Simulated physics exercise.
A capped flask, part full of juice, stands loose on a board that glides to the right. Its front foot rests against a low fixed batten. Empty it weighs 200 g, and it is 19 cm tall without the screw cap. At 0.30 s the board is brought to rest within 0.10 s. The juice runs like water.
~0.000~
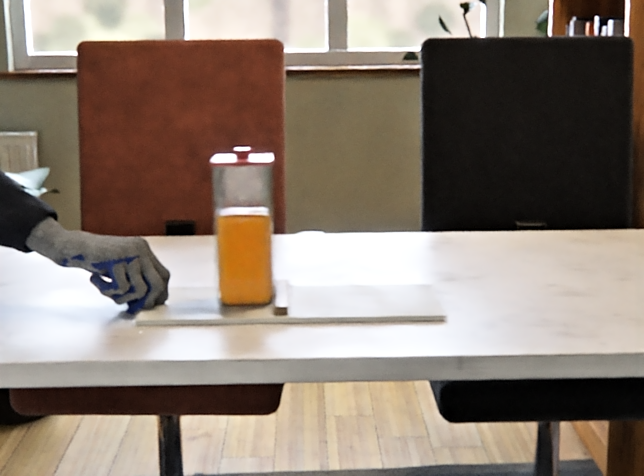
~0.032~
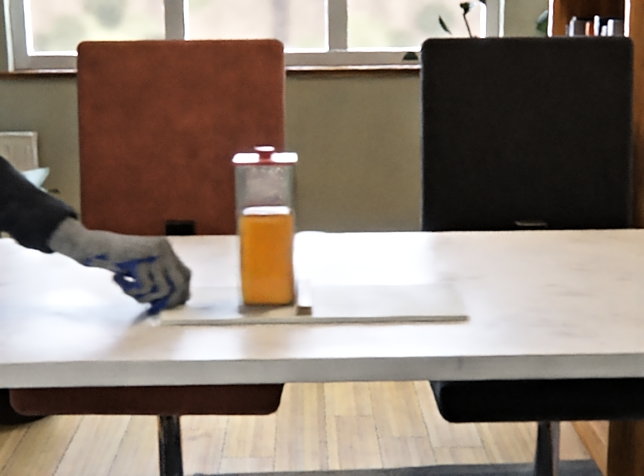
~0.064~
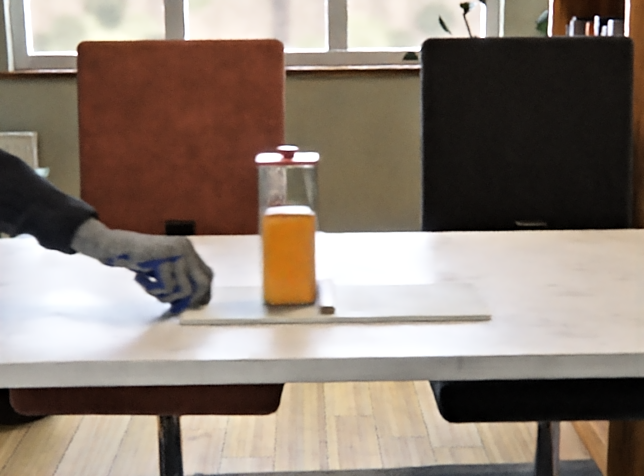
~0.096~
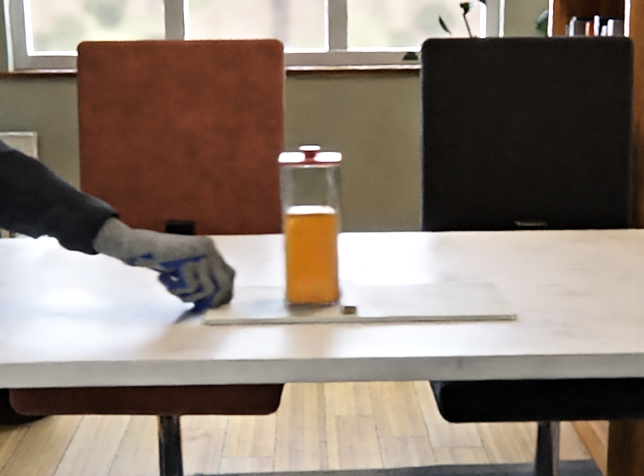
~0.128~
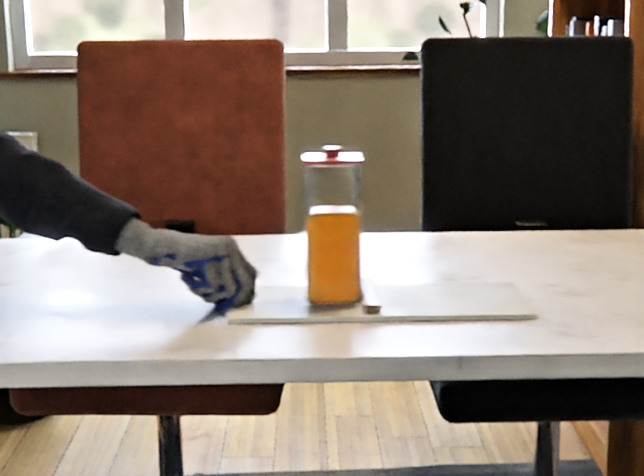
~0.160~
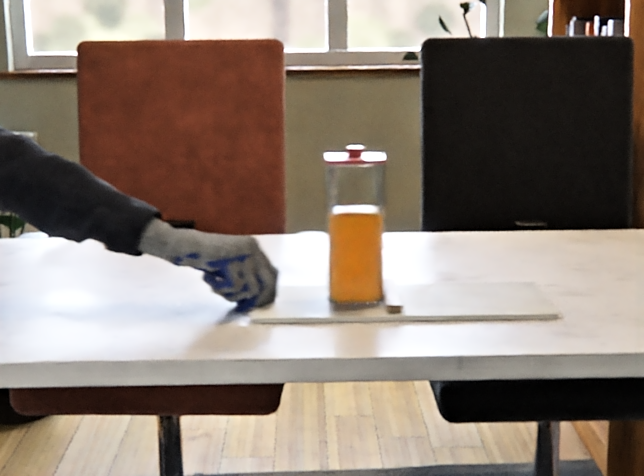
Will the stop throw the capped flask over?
It falls.
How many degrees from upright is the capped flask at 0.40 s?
About 12°.
After 0.40 s the board moves at 0.00 m/s; the capped flask leans 12°.
After 0.52 s the capped flask leans 40°.
After 0.68 s the capped flask lies on its side.
After 0.90 s the capped flask lies on its side.
In the end the capped flask lies on its side.
